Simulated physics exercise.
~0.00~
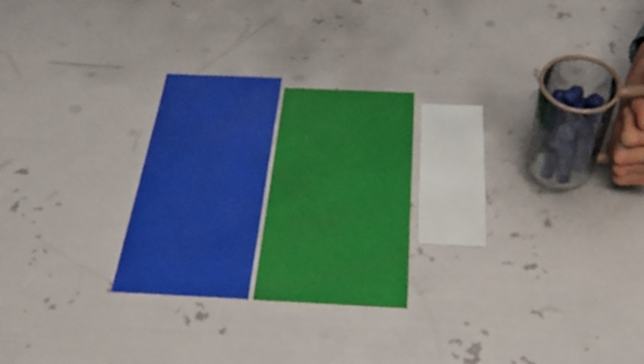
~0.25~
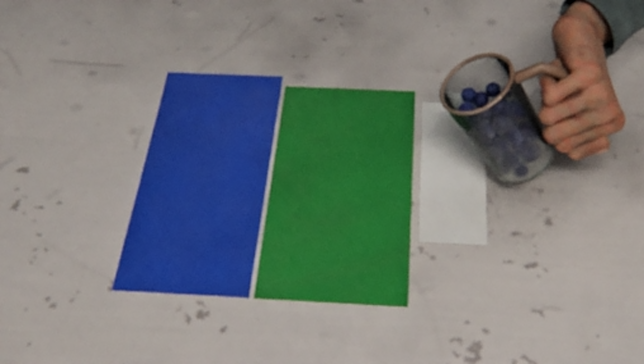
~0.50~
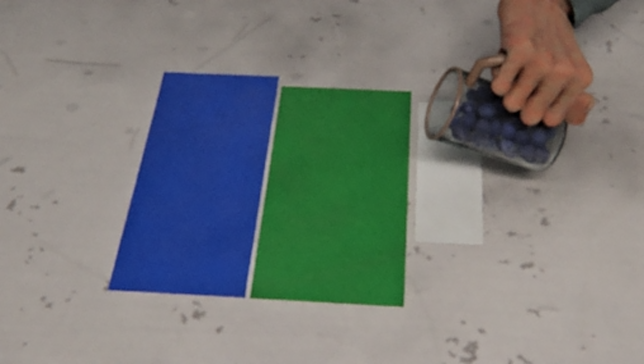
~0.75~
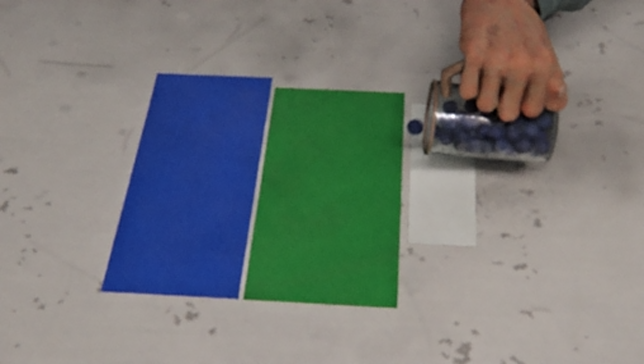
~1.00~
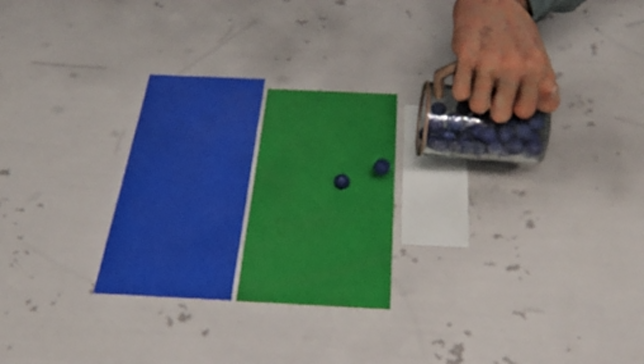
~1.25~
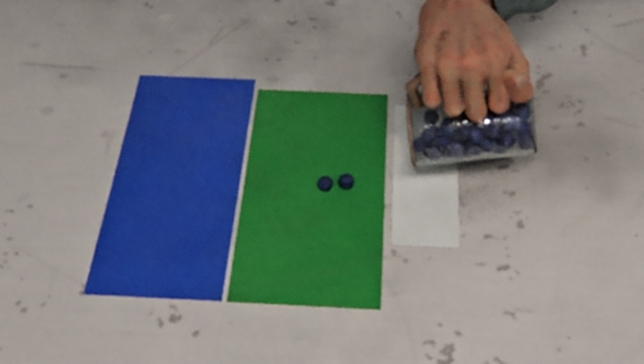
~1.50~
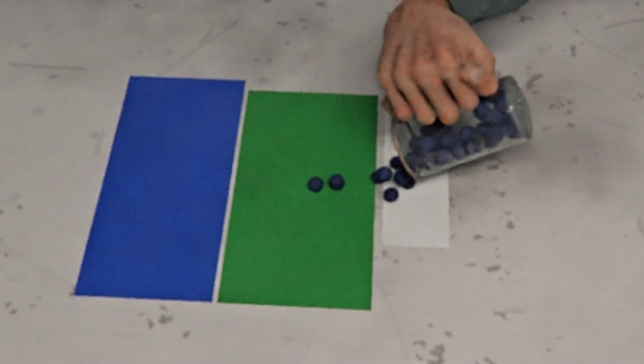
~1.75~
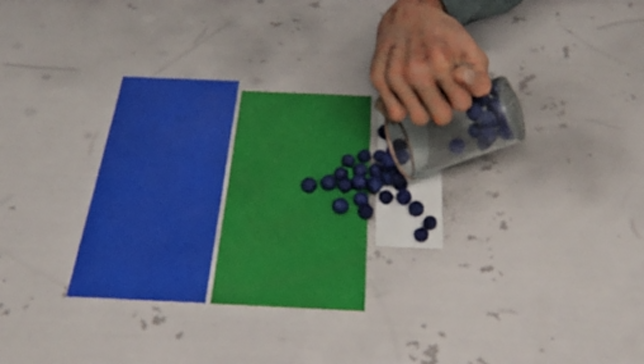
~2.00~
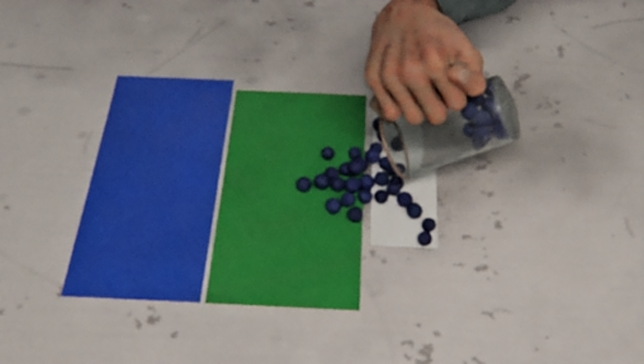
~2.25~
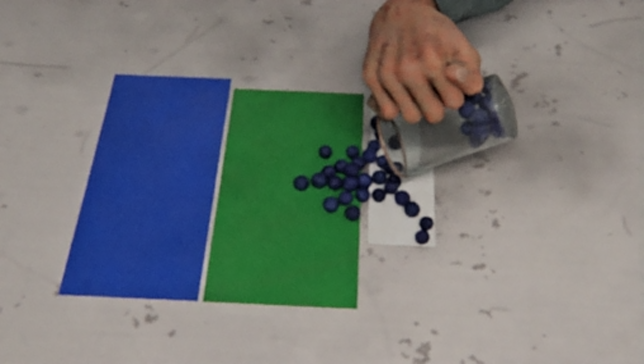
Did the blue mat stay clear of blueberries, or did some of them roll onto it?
The blue mat stayed clear. The spilled blueberries settled on the green and white mats, with a good share on each.
